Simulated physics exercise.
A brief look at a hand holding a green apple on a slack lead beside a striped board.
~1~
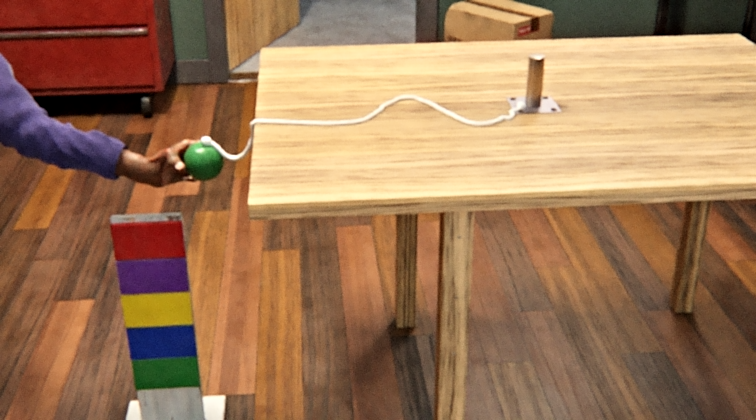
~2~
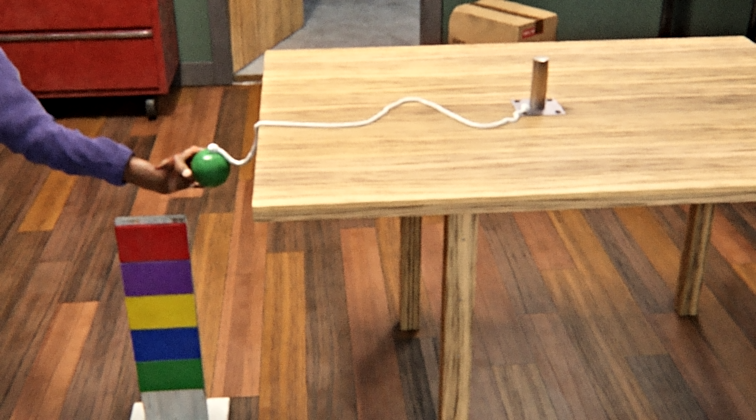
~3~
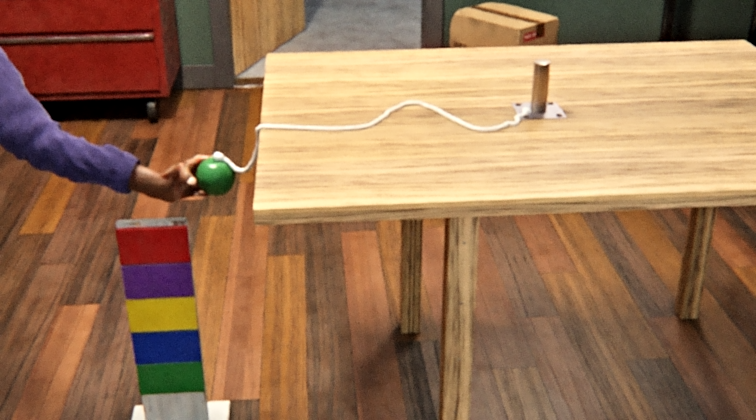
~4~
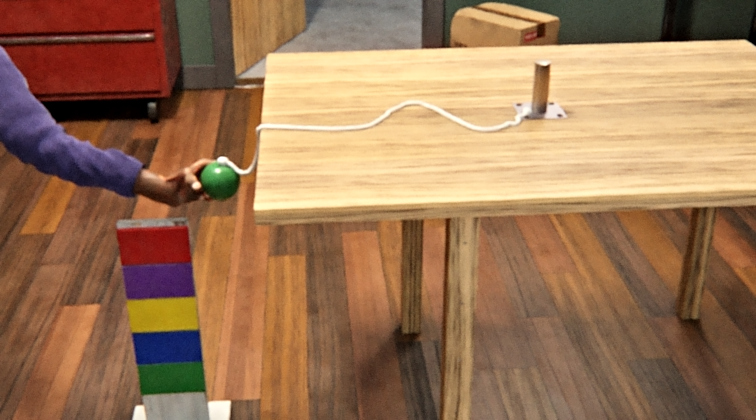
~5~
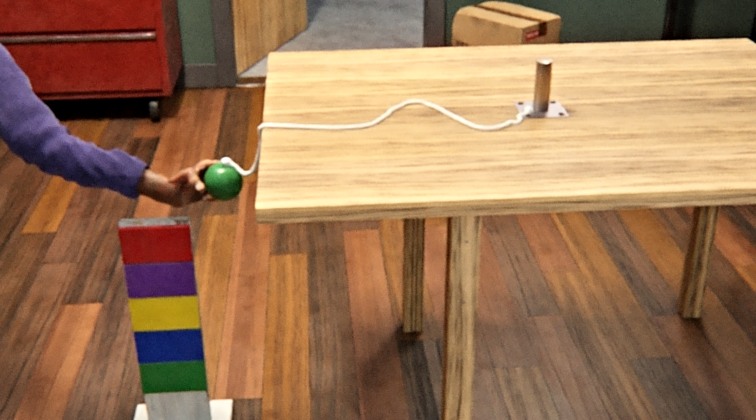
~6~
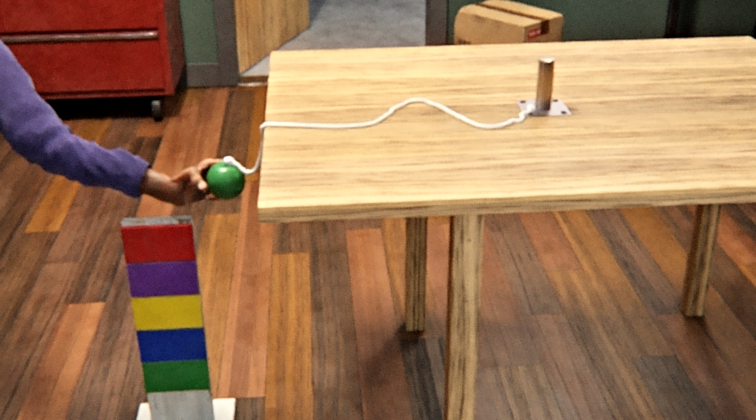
A hand in a purple sleeve, holding a green apple on a slack white cord tied to a post on a wooden table, drifted slightly right and down beside a striped board, then barely moved.
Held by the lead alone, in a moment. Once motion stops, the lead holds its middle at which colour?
At yellow.
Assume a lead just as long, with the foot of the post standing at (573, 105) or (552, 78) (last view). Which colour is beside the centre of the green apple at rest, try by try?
Answer, in order: Purple, purple.
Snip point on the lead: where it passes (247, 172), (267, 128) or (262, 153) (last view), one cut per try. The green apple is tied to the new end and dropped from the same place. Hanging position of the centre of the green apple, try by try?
In order, roughly (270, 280), (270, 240) and (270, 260).
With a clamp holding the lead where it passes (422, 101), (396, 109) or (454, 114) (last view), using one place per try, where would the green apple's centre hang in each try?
Try 1: (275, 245); try 2: (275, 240); try 3: (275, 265).
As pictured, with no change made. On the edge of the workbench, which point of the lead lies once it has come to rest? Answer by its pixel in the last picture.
(370, 125), give or take.
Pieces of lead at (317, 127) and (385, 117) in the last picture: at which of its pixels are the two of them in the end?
They end up at (268, 173) and (289, 119).
Soon after, apple near (242, 284); level with purple.
Then, apple near (296, 299); level with yellow.
Further on, apple near (268, 306); level with yellow.
At rest, apple near (277, 305); level with yellow. Its centre hangs level with the yellow band.
